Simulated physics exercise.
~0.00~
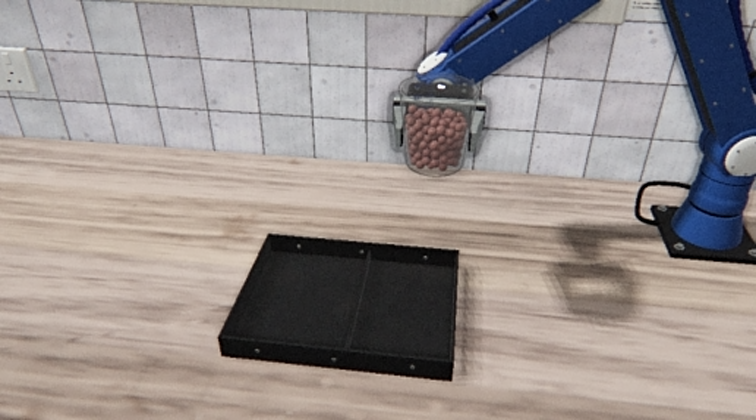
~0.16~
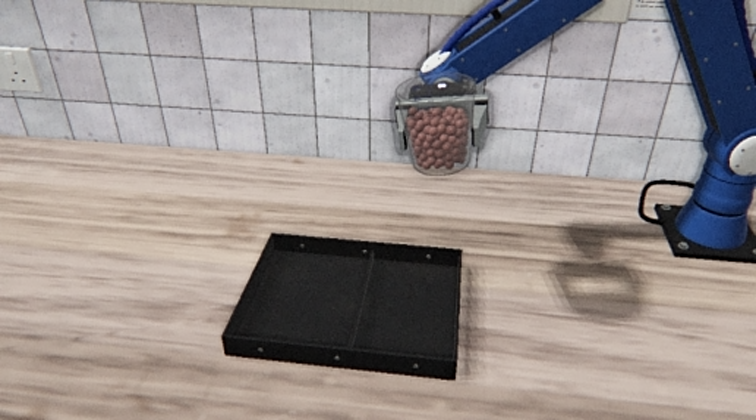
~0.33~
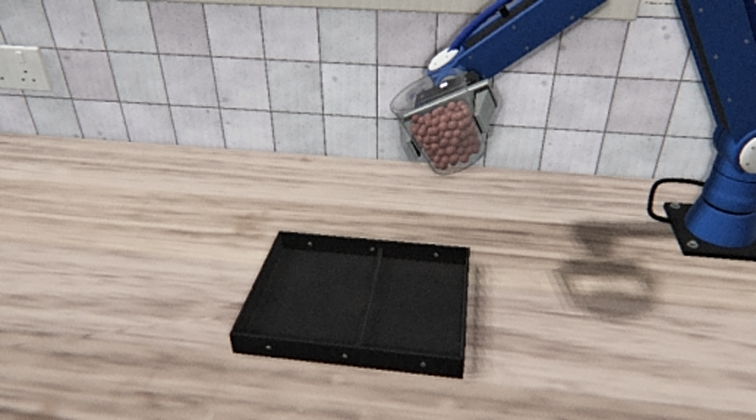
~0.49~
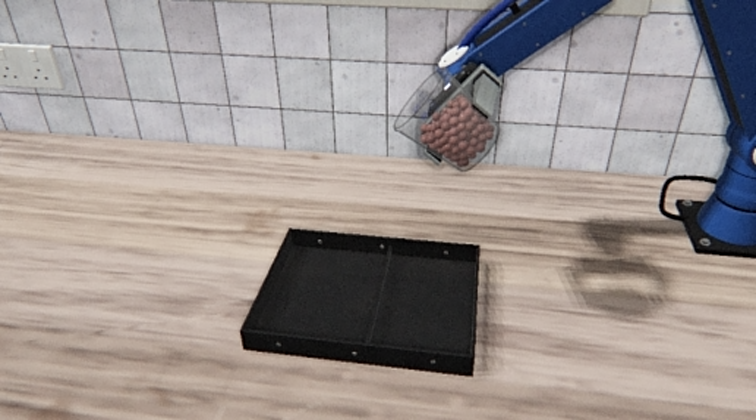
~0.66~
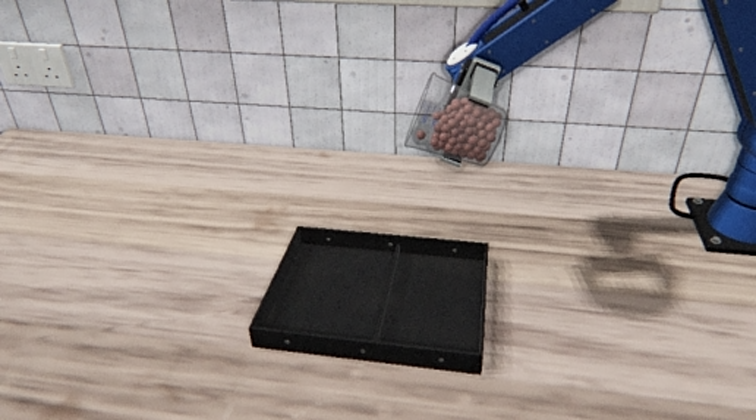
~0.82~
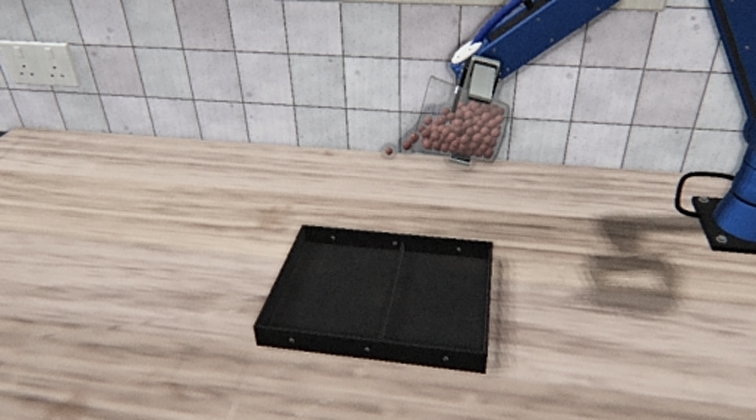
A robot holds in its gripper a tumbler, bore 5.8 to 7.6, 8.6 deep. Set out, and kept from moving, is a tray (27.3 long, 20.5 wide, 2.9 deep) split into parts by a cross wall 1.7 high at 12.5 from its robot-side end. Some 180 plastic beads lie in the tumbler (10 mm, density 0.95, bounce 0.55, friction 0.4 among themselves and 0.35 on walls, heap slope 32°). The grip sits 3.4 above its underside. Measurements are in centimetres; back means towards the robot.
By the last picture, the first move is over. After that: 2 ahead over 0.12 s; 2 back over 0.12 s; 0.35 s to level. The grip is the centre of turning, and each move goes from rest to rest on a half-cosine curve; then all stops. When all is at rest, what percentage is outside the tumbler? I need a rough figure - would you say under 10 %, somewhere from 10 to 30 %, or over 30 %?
I would say somewhere from 10 to 30 %.
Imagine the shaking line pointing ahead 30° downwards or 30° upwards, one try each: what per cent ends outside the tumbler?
Estimates, in order: 10 % then 15 %.
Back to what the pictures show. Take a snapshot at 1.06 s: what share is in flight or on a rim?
Logged share: Close to 10 per cent.
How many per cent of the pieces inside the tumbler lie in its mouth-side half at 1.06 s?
About 50 percent.
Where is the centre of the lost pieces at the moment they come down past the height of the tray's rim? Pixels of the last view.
They come down centred close to (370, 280).
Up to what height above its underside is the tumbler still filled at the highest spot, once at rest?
Height at rest: Approx. 6.5 cm.
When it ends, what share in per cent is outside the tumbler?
Estimate: About 15 %.
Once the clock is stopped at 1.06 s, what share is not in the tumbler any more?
Roughly 10 per cent by then.
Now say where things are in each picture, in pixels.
Tumbler middle at (436, 128), level; upper third of the load around (437, 123), from x 410 to 465, top at y 110; 175 in the tumbler, in the first picture.
Tumbler middle at (439, 127), tilted 7° forward; upper third of the load around (438, 122), from x 410 to 465, top at y 110, in the second picture.
Tumbler middle at (443, 126), tilted 27° forward; upper third of the load around (452, 121), from x 415 to 475, top at y 105, in the third picture.
Tumbler middle at (451, 125), tilted 51° forward; upper third of the load around (460, 118), from x 425 to 490, top at y 100, in the fourth picture.
Tumbler middle at (458, 125), tilted 71° forward; upper third of the load around (469, 116), from x 420 to 500, top at y 100, in the fifth picture.
Tumbler middle at (462, 124), tilted 78° forward; upper third of the load around (480, 118), from x 390 to 500, top at y 105; 174 in the tumbler, 1 in flight or on a rim, in the sixth picture.
After 1.06 s, tilted 78° forward, highest piece 27 above the table; 156 in the tumbler, 2 in the far-side part, 17 in flight or on a rim.
After 1.29 s, tilted 20° forward, highest piece 31 above the table; 147 in the tumbler, 19 in the far-side part, 4 in the robot-side part, 5 in flight or on a rim.
After 1.61 s, level, highest piece 30 above the table; 147 in the tumbler, 22 in the far-side part, 4 in the robot-side part, 2 on the table or floor.
After 2.66 s, level, highest piece 30 above the table; 147 in the tumbler, 22 in the far-side part, 4 in the robot-side part, 2 on the table or floor.
At rest, 147 in the tumbler, 22 in the far-side part, 4 in the robot-side part, 2 on the table or floor. That is 16 % outside the tumbler.
